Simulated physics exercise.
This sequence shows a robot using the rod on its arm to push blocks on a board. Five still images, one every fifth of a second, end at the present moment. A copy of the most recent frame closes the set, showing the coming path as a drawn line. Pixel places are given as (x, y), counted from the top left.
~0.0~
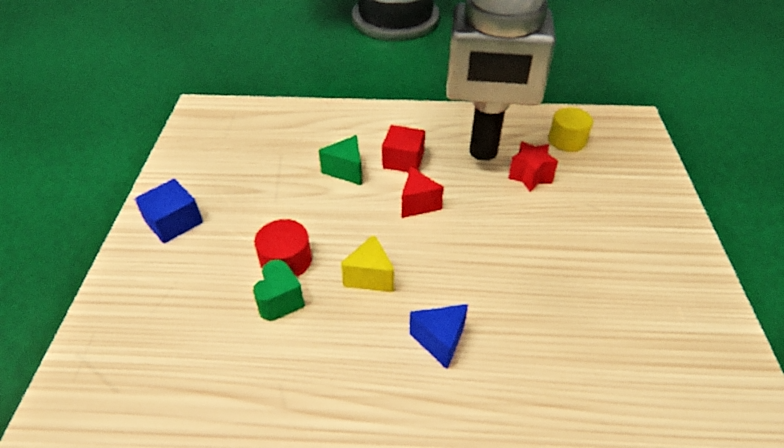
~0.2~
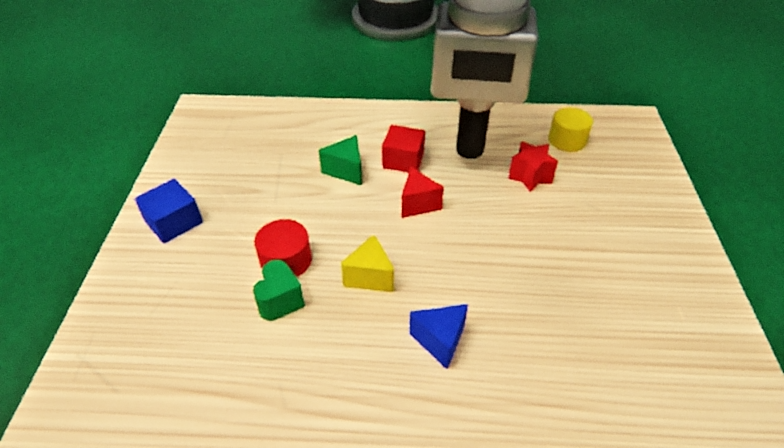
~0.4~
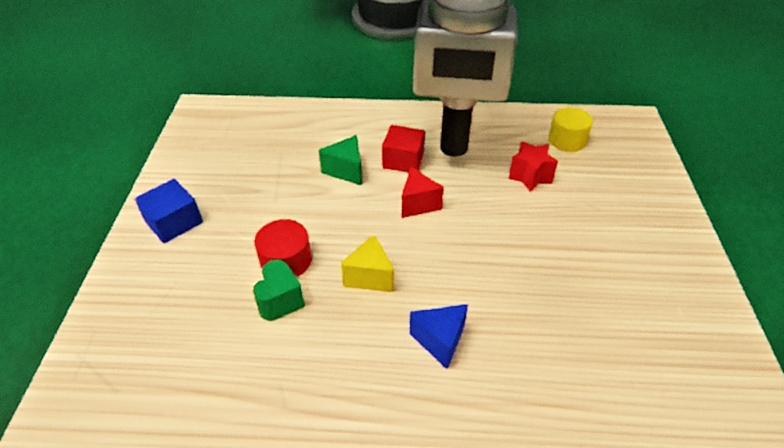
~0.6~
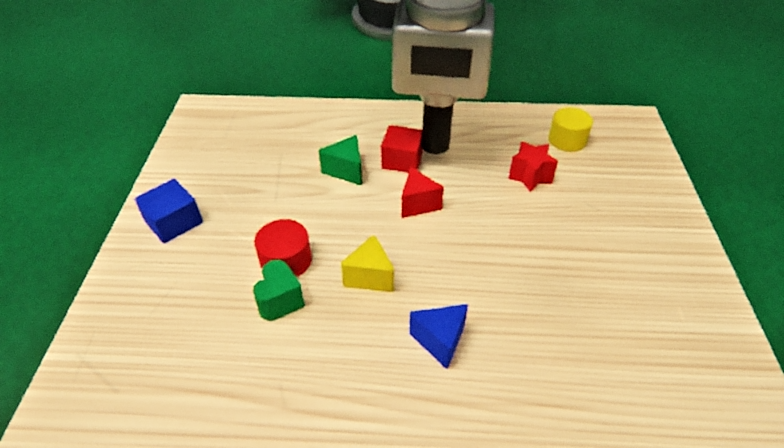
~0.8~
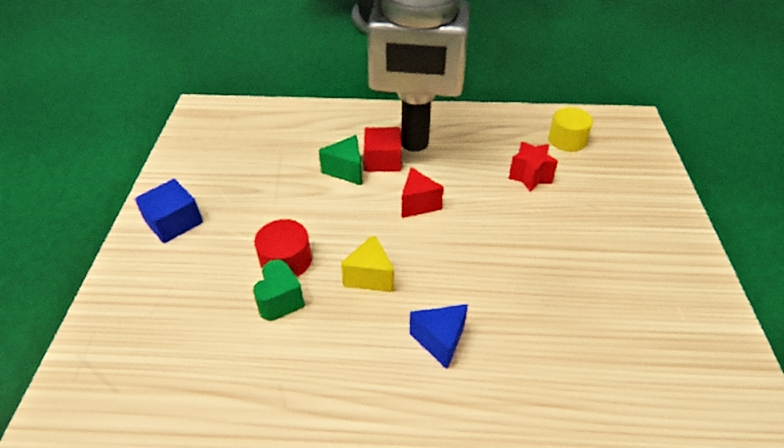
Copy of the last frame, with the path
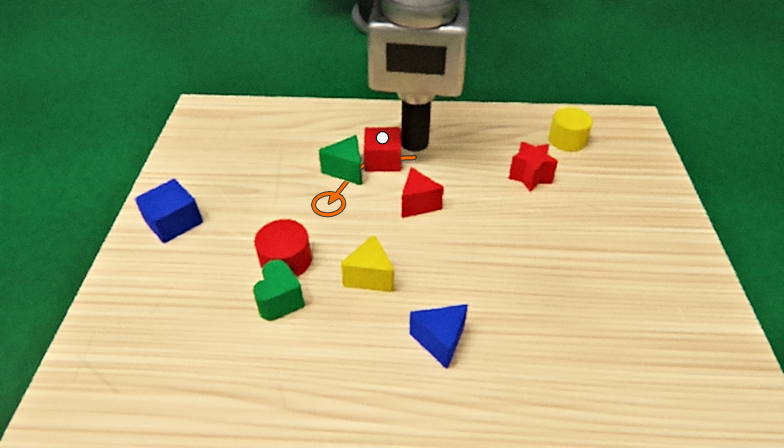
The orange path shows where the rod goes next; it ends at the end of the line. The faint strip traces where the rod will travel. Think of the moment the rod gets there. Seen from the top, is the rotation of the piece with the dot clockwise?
My answer is yes.
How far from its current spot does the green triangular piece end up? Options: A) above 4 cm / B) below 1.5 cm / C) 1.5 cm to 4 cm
That would be A.
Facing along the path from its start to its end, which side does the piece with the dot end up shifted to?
It shifts rightward.
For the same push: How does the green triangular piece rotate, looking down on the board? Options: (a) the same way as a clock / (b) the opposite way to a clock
a.
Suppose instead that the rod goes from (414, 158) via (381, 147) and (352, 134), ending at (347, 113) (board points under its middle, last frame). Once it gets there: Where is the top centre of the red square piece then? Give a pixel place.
Top centre: (339, 133).
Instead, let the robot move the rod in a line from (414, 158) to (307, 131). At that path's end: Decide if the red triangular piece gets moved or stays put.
It keeps its position.
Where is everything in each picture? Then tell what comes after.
Tip of the rod (483, 152), middles of tops, green triangular piece (345, 149), red square piece (404, 138), red triangular piece (419, 183), in the first picture.
Rod (470, 150), nothing pushed, in the second picture.
Rod (454, 148), nothing pushed, in the third picture.
Rod (436, 146), nothing pushed, in the fourth picture.
Rod (415, 143), green triangular piece (345, 149), red square piece (382, 138), red triangular piece (419, 183), in the fifth picture.
The line goes from (414, 158) by way of (376, 161) and (349, 179) to (329, 204); the dot is on the red square piece.
The first path, step by step. One third of the way, rod (374, 147); green triangular piece (311, 157); red square piece (342, 143), turned 15° anticlockwise.
Two thirds of the way, rod (347, 166); green triangular piece (276, 165); red square piece (312, 157).
At the end, rod (327, 190); green triangular piece (262, 166), turned 25° clockwise; red square piece (301, 165), turned 25° clockwise; red triangular piece unmoved.
